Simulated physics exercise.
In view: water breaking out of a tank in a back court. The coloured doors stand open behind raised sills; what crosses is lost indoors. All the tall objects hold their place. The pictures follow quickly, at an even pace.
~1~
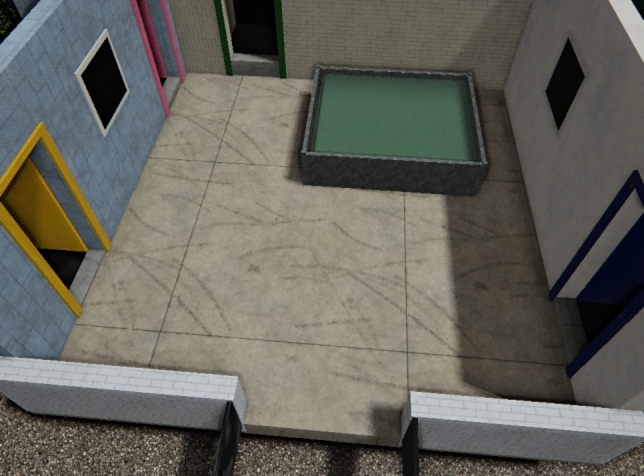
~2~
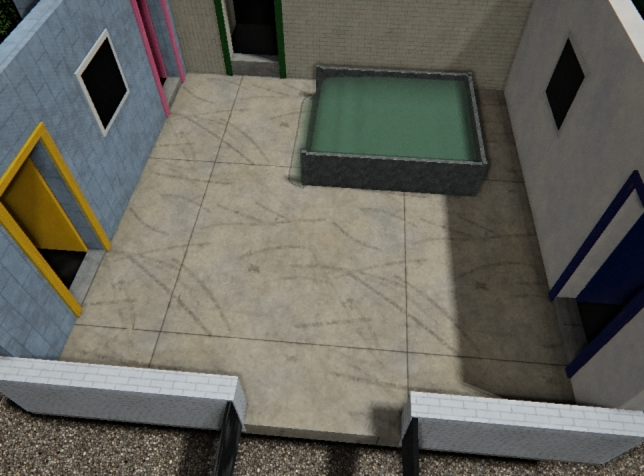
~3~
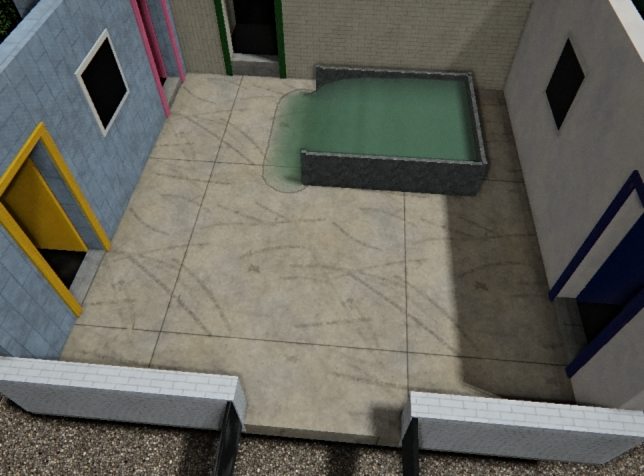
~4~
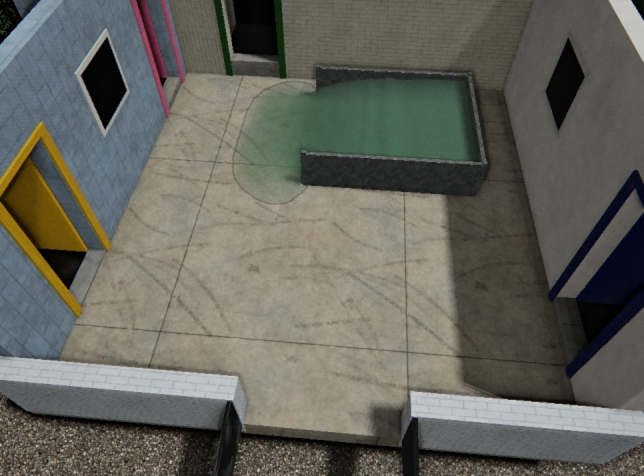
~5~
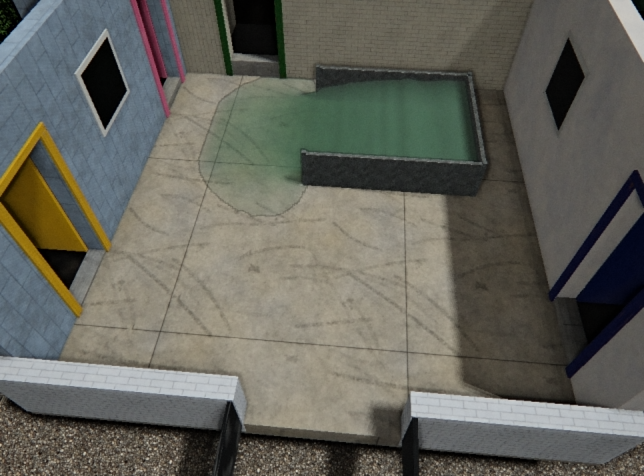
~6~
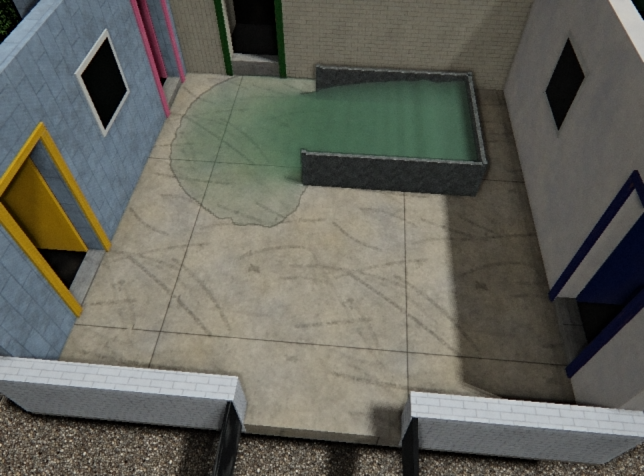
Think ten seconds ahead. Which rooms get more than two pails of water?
In the end: The green door admits no more than that; the blue door admits no more than that; the pink door lets in a lot; the yellow door lets in a lot.
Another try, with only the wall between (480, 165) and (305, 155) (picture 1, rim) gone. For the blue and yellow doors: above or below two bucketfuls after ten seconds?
One by one: Blue takes more; yellow lets more in.
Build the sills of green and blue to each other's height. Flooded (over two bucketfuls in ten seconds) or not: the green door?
Green floods.
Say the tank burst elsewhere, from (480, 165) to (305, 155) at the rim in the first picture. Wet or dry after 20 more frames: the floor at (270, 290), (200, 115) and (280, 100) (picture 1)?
In that order: Under water, not flooded, no water.
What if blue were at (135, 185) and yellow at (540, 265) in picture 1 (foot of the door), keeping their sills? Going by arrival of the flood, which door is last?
That is the yellow-painted one.
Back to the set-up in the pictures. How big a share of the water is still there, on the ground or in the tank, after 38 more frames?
Roughly 88 per cent.
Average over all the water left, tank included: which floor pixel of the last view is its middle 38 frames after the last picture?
Around (277, 189).
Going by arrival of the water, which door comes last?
That is the one in blue.
A moment on, water covers 30 % of the floor; the green door wet at the sill, nothing in, the blue door not reached, the pink door under two buckets in, the yellow door not reached.
Next, water covers 35 % of the floor; the green door wet at the sill, nothing in, the blue door not reached, the pink door far over two buckets in, the yellow door wet at the sill, nothing in.
Then, water covers 45 % of the floor; the green door wet at the sill, nothing in, the blue door not reached, the pink door far over two buckets in, the yellow door under two buckets in.
Later, water covers 80 % of the floor; the green door wet at the sill, nothing in, the blue door wet at the sill, nothing in, the pink door far over two buckets in, the yellow door over two buckets in.
In the end, water covers 95 % of the floor; the green door wet at the sill, nothing in, the blue door wet at the sill, nothing in, the pink door far over two buckets in, the yellow door far over two buckets in.
